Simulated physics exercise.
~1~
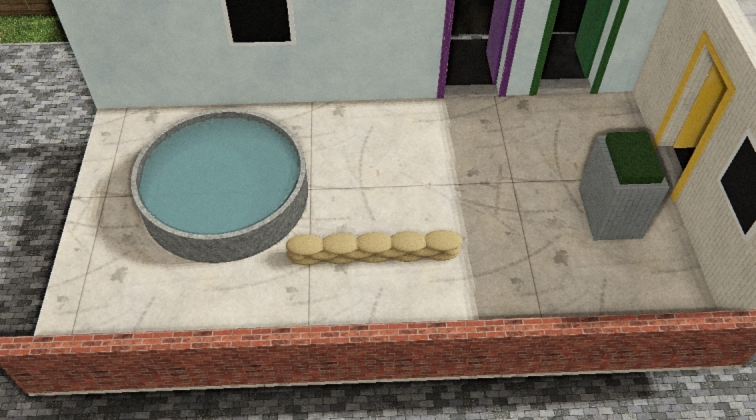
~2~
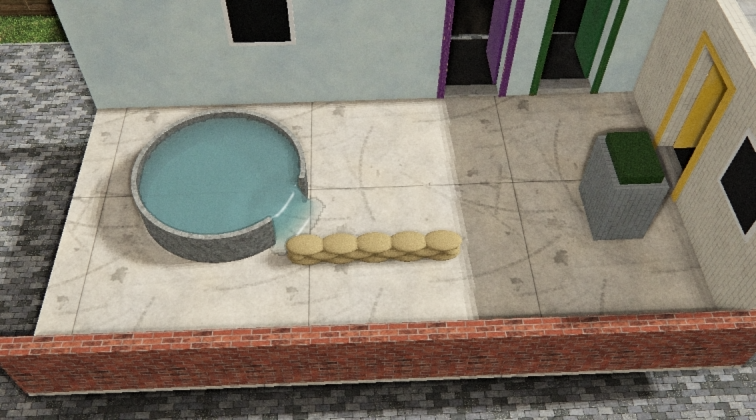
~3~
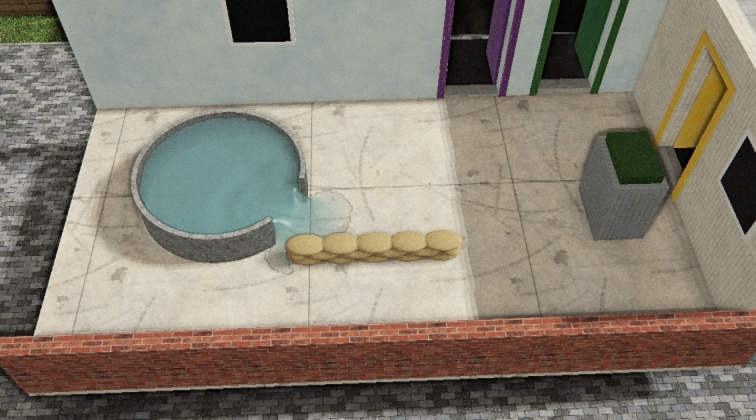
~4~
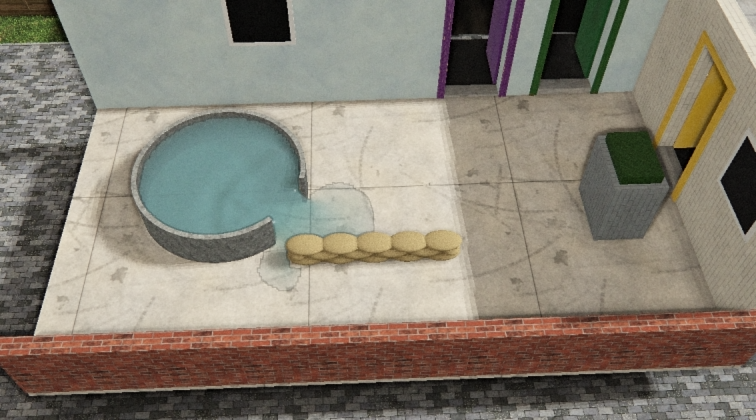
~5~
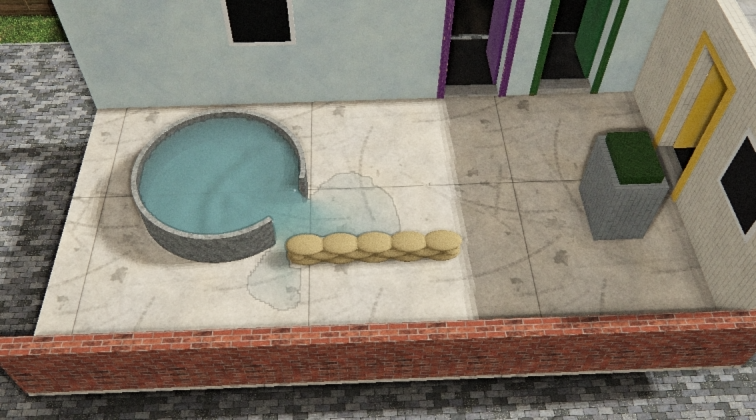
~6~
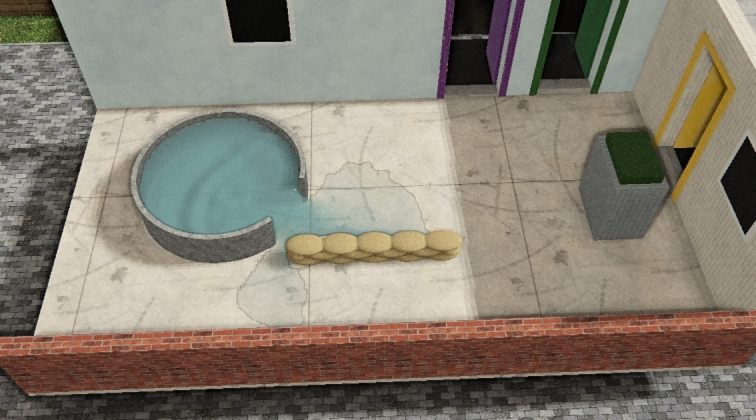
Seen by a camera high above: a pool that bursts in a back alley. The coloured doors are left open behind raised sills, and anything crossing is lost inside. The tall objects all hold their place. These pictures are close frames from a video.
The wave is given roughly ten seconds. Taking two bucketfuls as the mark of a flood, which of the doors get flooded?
The yellow door stays below the mark, the purple door gets flooded, the green door stays below the mark.
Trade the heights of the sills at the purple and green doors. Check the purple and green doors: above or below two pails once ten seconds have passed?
After that, purple door remains below, green door rises above.
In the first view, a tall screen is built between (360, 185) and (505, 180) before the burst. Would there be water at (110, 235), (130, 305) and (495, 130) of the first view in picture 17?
Untouched; untouched; untouched.
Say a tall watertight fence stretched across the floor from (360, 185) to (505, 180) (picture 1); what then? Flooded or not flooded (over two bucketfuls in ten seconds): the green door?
Note: Green sub-threshold.
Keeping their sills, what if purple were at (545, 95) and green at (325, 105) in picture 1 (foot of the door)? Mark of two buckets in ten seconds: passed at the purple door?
In this case the purple door overshoots the mark.
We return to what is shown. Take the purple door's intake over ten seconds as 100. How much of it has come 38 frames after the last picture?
Share at that point: Roughly 30 %.
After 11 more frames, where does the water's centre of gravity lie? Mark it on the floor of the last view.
The centre of mass sits at about (283, 203).
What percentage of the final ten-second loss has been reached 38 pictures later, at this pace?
Around 40 per cent.
A moment on, water covers 15 % of the floor; the yellow door not reached, the purple door not reached, the green door not reached.
Next, water covers 30 % of the floor; the yellow door not reached, the purple door not reached, the green door not reached.
Then, water covers 50 % of the floor; the yellow door wet at the sill, nothing in, the purple door wet at the sill, nothing in, the green door wet at the sill, nothing in.
Later, water covers 60 % of the floor; the yellow door wet at the sill, nothing in, the purple door under two buckets in, the green door under two buckets in.
In the end, water covers 80 % of the floor; the yellow door wet at the sill, nothing in, the purple door over two buckets in, the green door under two buckets in.
